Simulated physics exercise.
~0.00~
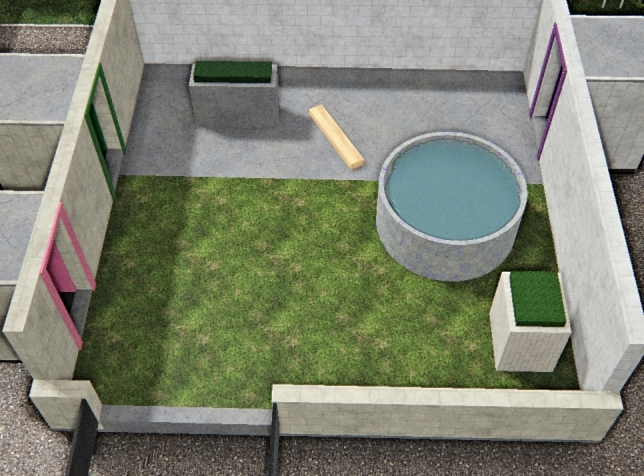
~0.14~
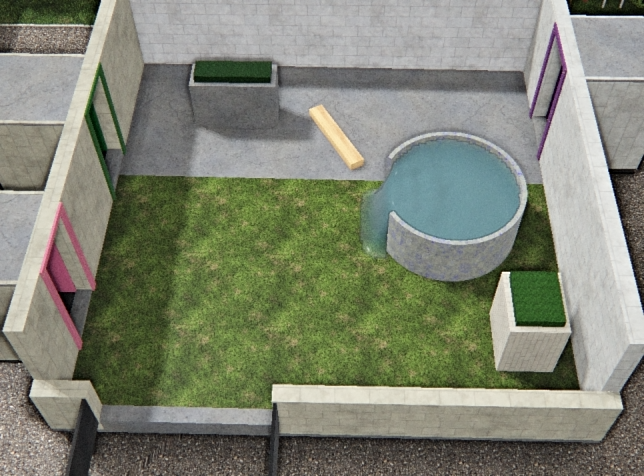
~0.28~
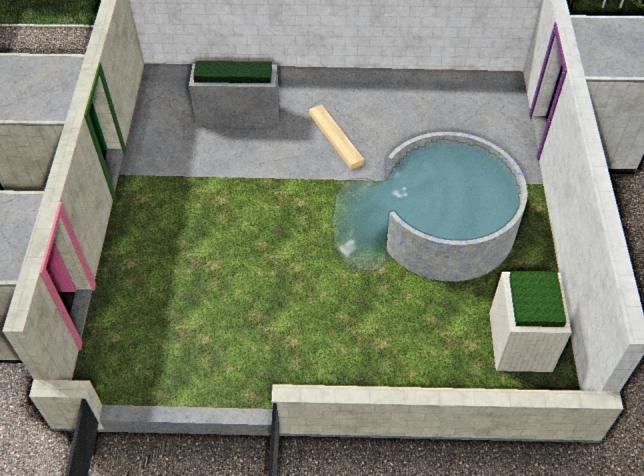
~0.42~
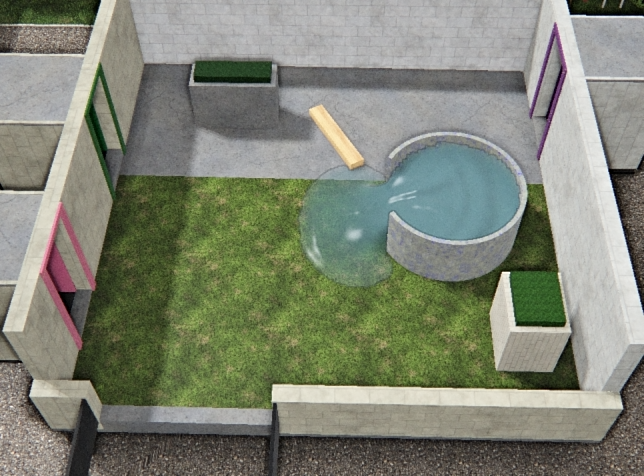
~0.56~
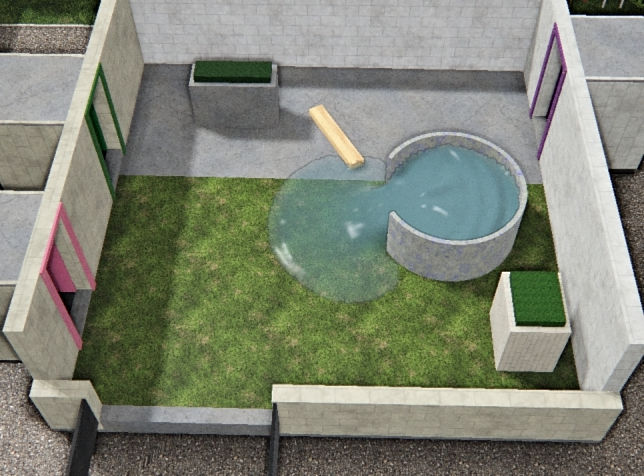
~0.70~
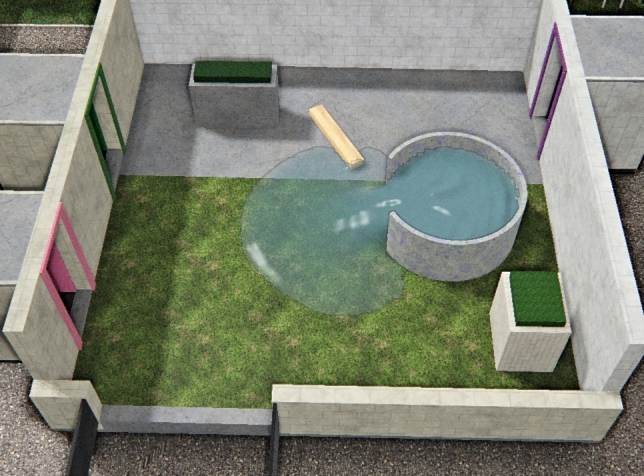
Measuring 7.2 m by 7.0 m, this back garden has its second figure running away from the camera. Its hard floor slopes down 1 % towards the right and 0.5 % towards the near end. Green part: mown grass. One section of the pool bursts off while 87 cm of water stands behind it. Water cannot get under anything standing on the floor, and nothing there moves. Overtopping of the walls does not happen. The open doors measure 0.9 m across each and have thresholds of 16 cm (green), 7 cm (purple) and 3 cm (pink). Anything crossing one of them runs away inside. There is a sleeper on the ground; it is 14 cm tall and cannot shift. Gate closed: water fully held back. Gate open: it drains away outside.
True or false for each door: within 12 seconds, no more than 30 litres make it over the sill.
Door by door: Green door true, purple door true, pink door false.
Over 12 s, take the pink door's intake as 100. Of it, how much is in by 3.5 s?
Roughly 25 percent is in by then.
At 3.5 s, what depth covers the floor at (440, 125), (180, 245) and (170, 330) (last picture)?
0, 6, 6 cm.
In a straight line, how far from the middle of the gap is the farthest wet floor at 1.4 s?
Some 3.6 metres from the gap.
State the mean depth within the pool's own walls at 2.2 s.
The mean depth is some 39 cm.
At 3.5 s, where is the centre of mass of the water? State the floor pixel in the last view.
I'd put it close to (287, 221).
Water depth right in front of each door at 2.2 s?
Door by door in centimetres: Green shows 13, purple shows 0, pink shows 0.
After 1.4 s water covers 30 % of the floor and is deepest (36 cm) near (377, 233); green door not reached, purple door not reached, pink door not reached.
After 2.2 s water covers 50 % of the floor and is deepest (25 cm) near (377, 233); green door 13 cm at the sill, 0 L in, purple door not reached, pink door not reached.
After 3.5 s water covers 65 % of the floor and is deepest (18 cm) near (68, 403); green door 17 cm at the sill, 5 L in, purple door not reached, pink door 11 cm at the sill, 26 L in.
After 7.0 s water covers 80 % of the floor and is deepest (13 cm) near (344, 164); green door 5 cm at the sill, 8 L in, purple door not reached, pink door 7 cm at the sill, 78 L in.
After 12.0 s water covers 100 % of the floor and is deepest (10 cm) near (576, 416); green door 3 cm at the sill, 8 L in, purple door 7 cm at the sill, 2 L in, pink door 4 cm at the sill, 96 L in.
